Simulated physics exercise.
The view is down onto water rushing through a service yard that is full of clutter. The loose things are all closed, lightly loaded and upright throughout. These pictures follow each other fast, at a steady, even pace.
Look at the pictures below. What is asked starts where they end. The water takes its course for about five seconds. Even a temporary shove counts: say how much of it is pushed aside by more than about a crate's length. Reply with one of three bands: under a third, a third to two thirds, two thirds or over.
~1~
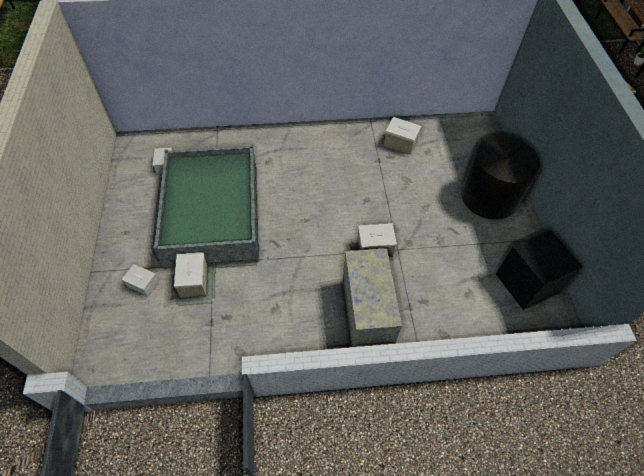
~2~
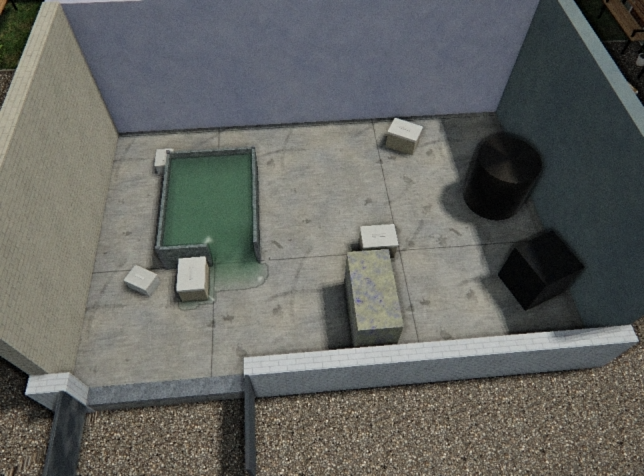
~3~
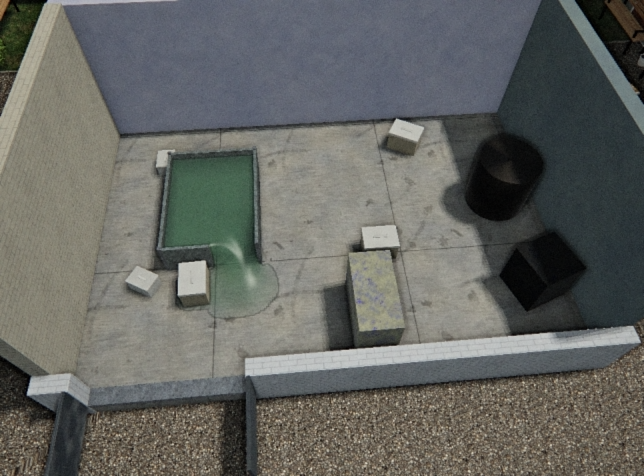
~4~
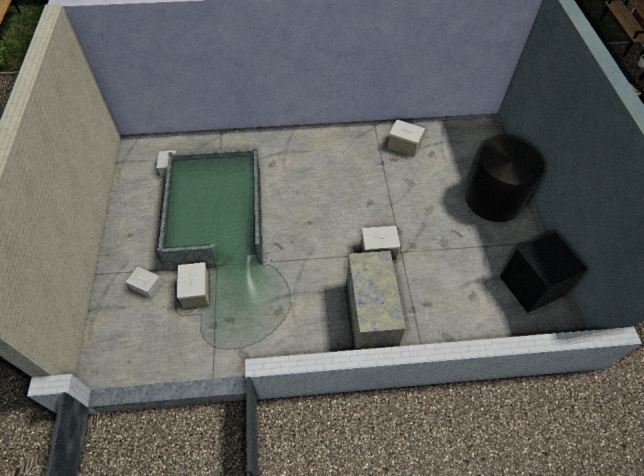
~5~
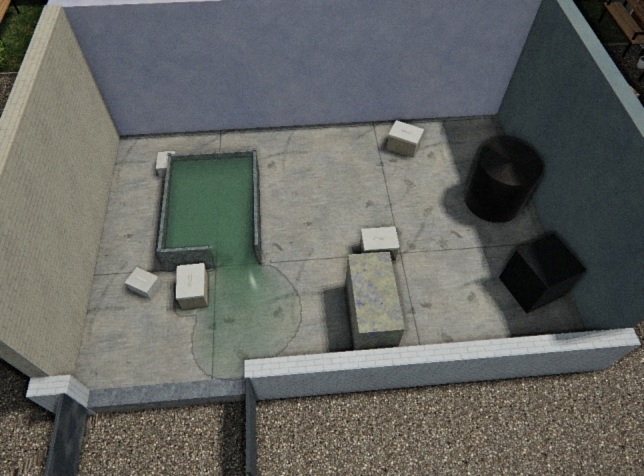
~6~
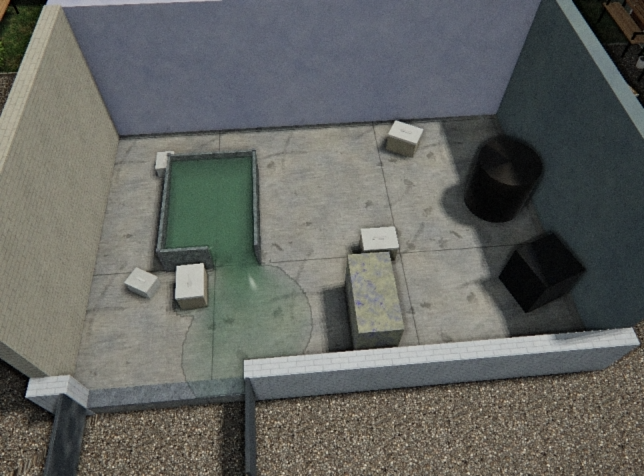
Under a third.
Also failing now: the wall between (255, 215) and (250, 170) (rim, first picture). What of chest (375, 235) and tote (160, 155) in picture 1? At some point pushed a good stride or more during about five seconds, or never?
The first: Cleared that distance; the second: Stayed short.
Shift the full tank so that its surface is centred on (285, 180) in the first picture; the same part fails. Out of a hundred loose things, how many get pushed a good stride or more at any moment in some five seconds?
Roughly 0 per cent.
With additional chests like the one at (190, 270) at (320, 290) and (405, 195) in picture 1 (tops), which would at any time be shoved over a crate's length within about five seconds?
First one cleared the mark, second one missed the mark.
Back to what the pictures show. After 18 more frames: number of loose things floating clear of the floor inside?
The total is 0.
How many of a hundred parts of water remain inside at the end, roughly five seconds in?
Roughly 70 percent.
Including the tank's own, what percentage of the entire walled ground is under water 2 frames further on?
20 per cent or so.
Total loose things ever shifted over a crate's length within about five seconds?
By my reckoning the answer is 0.
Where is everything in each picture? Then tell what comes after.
A chest at (189, 269) rests on the ground; a tote at (162, 156), on the bottom; 0 of 5 have shifted, in the first frame.
A chest at (191, 273) rests on the ground, close to its start; a tote at (164, 157) rests on the ground; 0 of 5 have shifted, in the second frame.
A chest at (192, 278) rests on the ground, close to its start; a tote at (165, 158), on the bottom; 1 of 5 have shifted, in the third frame.
A chest at (191, 280), on the bottom, close to its start; a tote at (166, 159), on the bottom; 1 of 5 have shifted, in the fourth frame.
A chest at (190, 280), on the bottom, close to its start; a tote at (165, 160), on the bottom; 1 of 5 have shifted, in the fifth frame.
A chest at (190, 280) rests on the ground, close to its start; a tote at (165, 160), on the bottom; 1 of 5 have shifted, in the sixth frame.
A moment on, 0 of 5 are well off their spots; 0 afloat.
Next, 0 of 5 are well off their spots; 0 afloat.
Later, 0 of 5 are well off their spots; 0 afloat.
In the end, 0 of 5 are well off their spots, and 0 have been at some point; 0 afloat.
